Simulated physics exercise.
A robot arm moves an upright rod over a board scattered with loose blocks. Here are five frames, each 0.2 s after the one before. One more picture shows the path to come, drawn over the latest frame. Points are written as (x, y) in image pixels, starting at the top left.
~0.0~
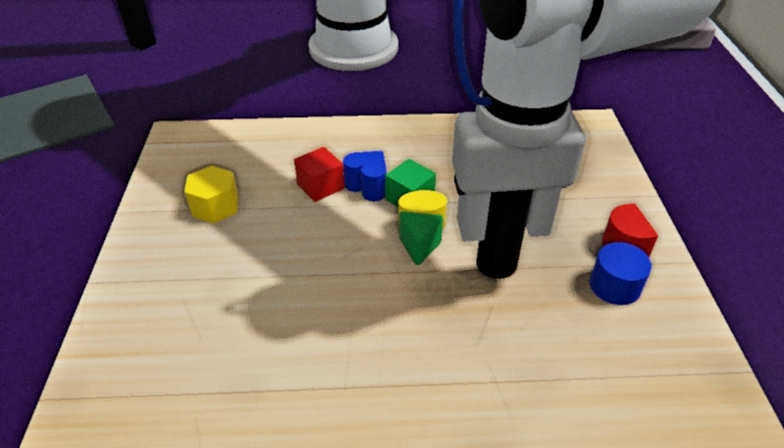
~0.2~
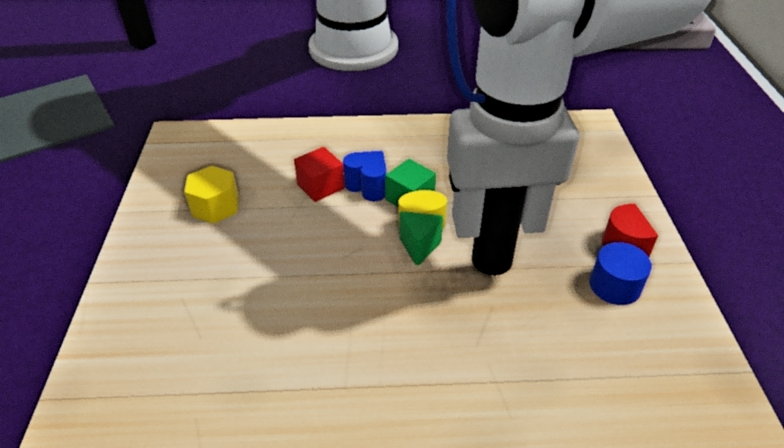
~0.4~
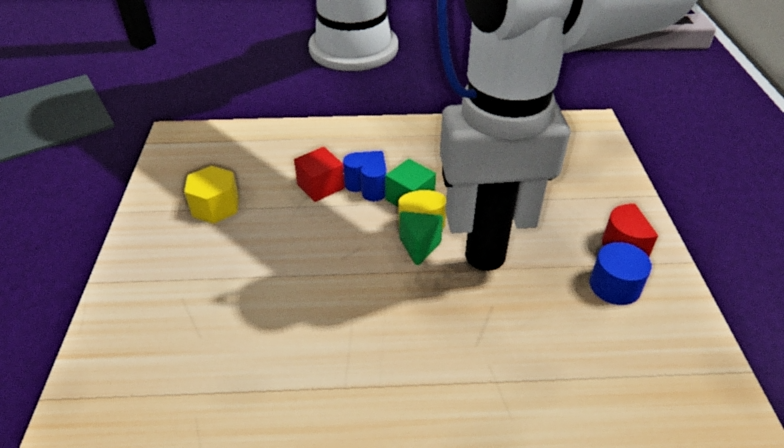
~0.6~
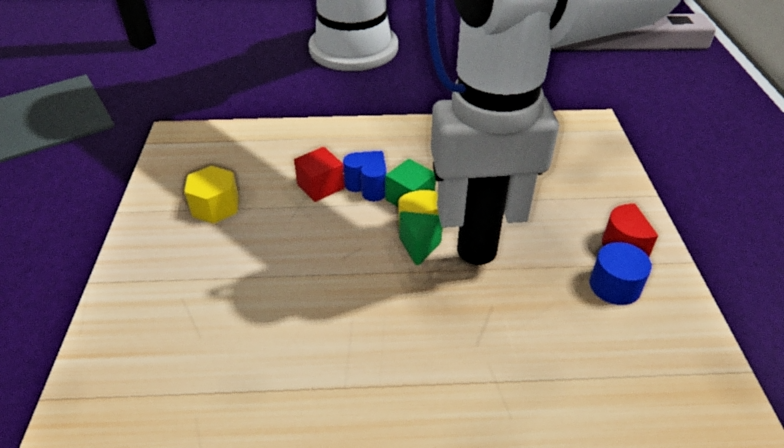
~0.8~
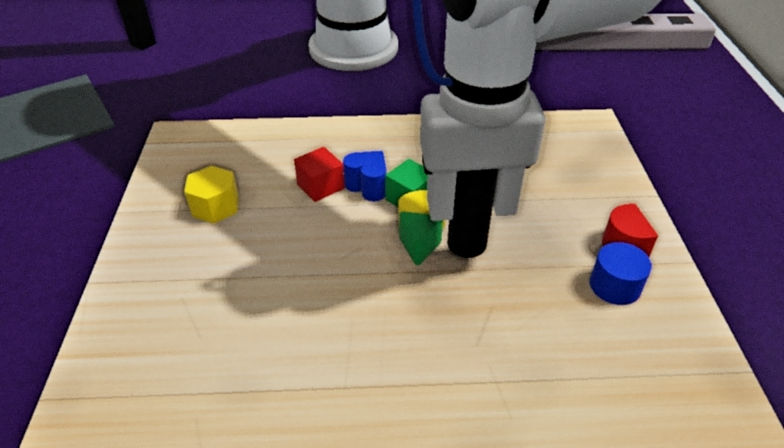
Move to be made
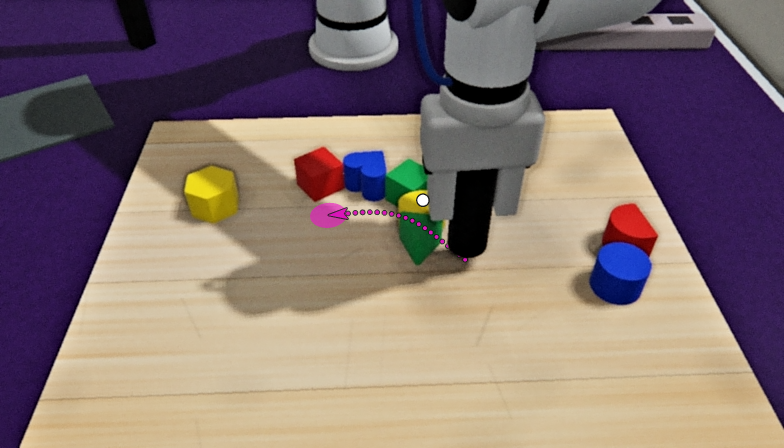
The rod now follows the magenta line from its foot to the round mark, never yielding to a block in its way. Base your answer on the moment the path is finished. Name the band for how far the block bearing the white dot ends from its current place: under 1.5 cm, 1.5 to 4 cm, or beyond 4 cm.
If I had to pick, the block bearing the white dot travels beyond 4 cm here.
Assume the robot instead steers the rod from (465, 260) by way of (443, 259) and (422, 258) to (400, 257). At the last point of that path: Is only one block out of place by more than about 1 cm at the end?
My answer is yes.
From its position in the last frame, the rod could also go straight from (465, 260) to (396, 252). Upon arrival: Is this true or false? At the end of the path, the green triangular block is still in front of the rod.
True - the claim holds.
The line goes from (465, 260) by way of (427, 229) and (381, 212) to (328, 215); the dot is on the yellow oval block.
What follows on the original path. One third of the way, rod (427, 214); blue heart block (362, 155), turned 15° anticlockwise; green square block (403, 167), turned 45° clockwise; green triangular block (397, 215), turned 50° anticlockwise; yellow oval block (398, 189).
Two thirds of the way, rod (380, 197); blue heart block (359, 151), turned 30° anticlockwise; green square block (401, 159), turned 70° clockwise; green triangular block (382, 211), turned 110° anticlockwise; yellow oval block (356, 171).
At the end, rod (327, 200); red square block (307, 156), turned 15° anticlockwise; blue heart block (357, 150), turned 20° anticlockwise; green square block (401, 159), turned 70° clockwise; green triangular block (381, 211), turned 115° anticlockwise; yellow oval block (343, 167), turned 15° clockwise.
